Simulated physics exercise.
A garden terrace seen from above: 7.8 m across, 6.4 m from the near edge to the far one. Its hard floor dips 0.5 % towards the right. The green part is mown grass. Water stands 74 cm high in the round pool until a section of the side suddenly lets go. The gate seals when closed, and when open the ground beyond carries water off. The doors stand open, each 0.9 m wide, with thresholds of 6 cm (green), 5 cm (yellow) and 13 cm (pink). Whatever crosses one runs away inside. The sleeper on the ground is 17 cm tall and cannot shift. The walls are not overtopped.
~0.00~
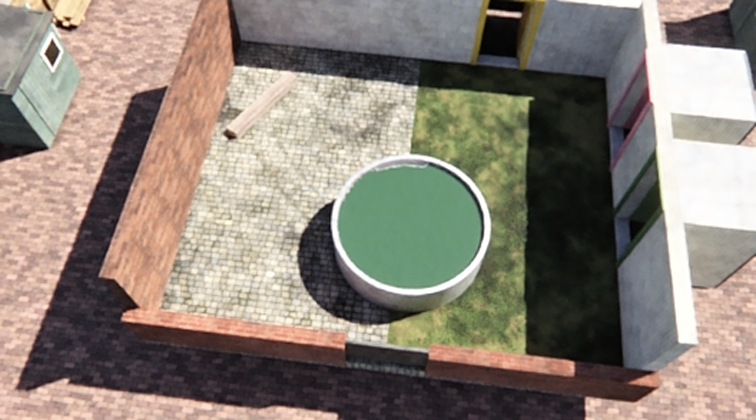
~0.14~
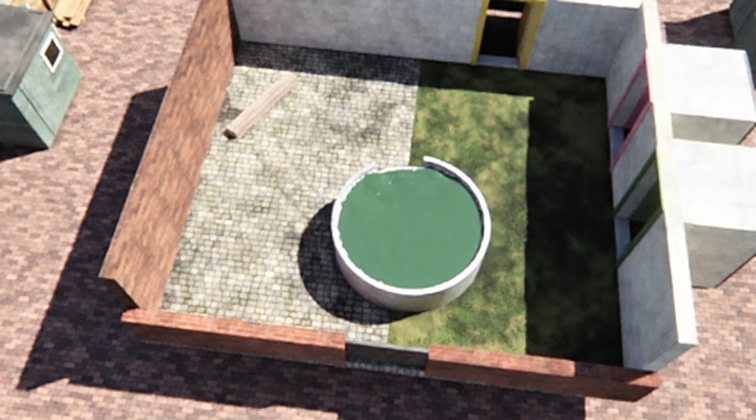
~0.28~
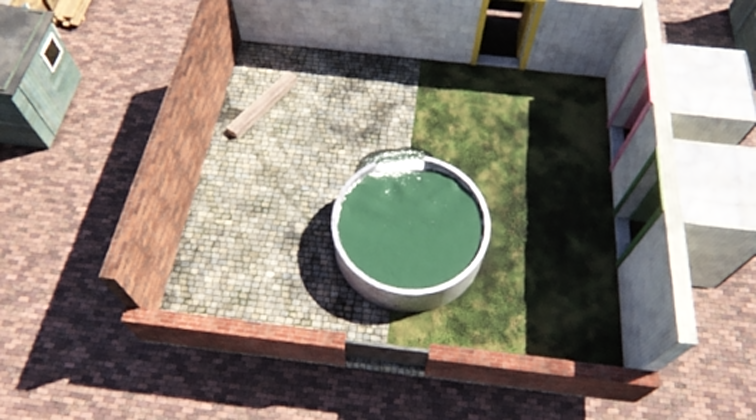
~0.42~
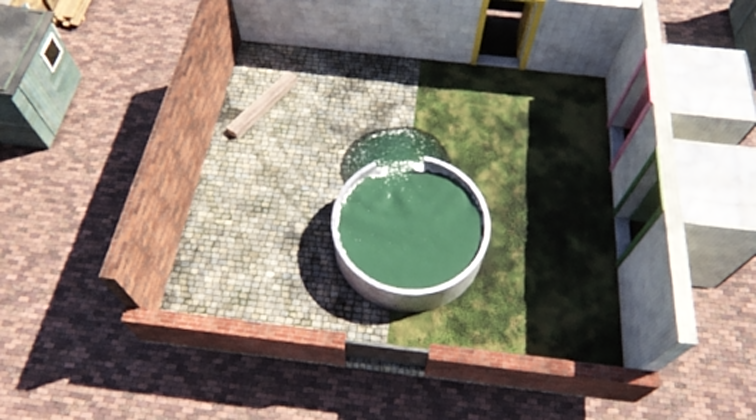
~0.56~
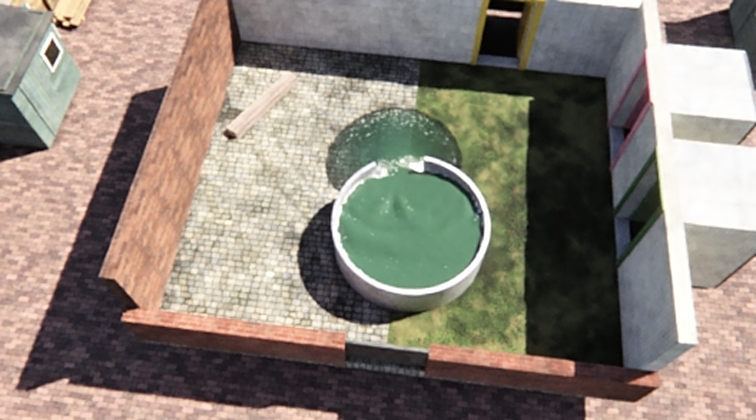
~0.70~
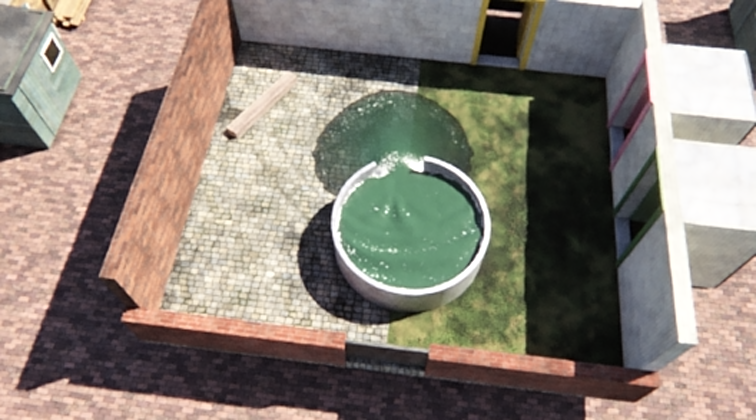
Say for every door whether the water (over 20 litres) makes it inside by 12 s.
Within that time: At the green door it does not reach the limit; at the yellow door it goes over the limit; at the pink door it stays under the limit.
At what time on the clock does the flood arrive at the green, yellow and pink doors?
Green 7.0 s, yellow 2.0 s, pink 4.5 s.
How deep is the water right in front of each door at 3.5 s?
Depths in cm: Green 0, yellow 10, pink 0.
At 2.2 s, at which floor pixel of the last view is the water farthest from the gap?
Around (241, 43).
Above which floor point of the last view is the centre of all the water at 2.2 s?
At about (396, 187).
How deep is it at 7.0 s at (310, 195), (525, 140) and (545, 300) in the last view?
In that order: 2, 6 and 0 cm.
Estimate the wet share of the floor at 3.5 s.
Some 45 per cent of it.
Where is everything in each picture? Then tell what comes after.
Still water, 74 cm deep, in the round pool at (411, 223), in the first picture.
Water pours out at (398, 175) and has run 0.5 m, to (425, 175); deepest outside 34 cm, 74 cm at the round pool's back, in the second picture.
Water pours out at (398, 176) and has run 0.8 m, to (424, 154); deepest outside 40 cm, 74 cm at the round pool's back, in the third picture.
The front is at (411, 130), 1.3 m from the gap at (398, 177); 2.0 m2 of floor is under water; 74 cm left at the back of the round pool, in the fourth picture.
The front is at (390, 111), 1.7 m from the gap at (398, 177); 3.4 m2 of floor is under water; 74 cm left at the back of the round pool, in the fifth picture.
The front is at (398, 93), 2.2 m from the gap at (398, 176); 5.0 m2 of floor is under water; 72 cm left at the back of the round pool, in the sixth picture.
After 1.4 s water covers 25 % of the floor and is deepest (36 cm) near (403, 176); green door not reached, yellow door not reached, pink door not reached.
After 2.2 s water covers 35 % of the floor and is deepest (32 cm) near (408, 67); green door not reached, yellow door 9 cm at the sill, 0 L in, pink door not reached.
After 3.5 s water covers 45 % of the floor and is deepest (27 cm) near (240, 49); green door not reached, yellow door 10 cm at the sill, 16 L in, pink door not reached.
After 7.0 s water covers 80 % of the floor and is deepest (20 cm) near (248, 112); green door 3 cm at the sill, 0 L in, yellow door 8 cm at the sill, 38 L in, pink door 9 cm at the sill, 0 L in.
After 12.0 s water covers 95 % of the floor and is deepest (10 cm) near (159, 312); green door 6 cm at the sill, 0 L in, yellow door 8 cm at the sill, 52 L in, pink door 8 cm at the sill, 0 L in.
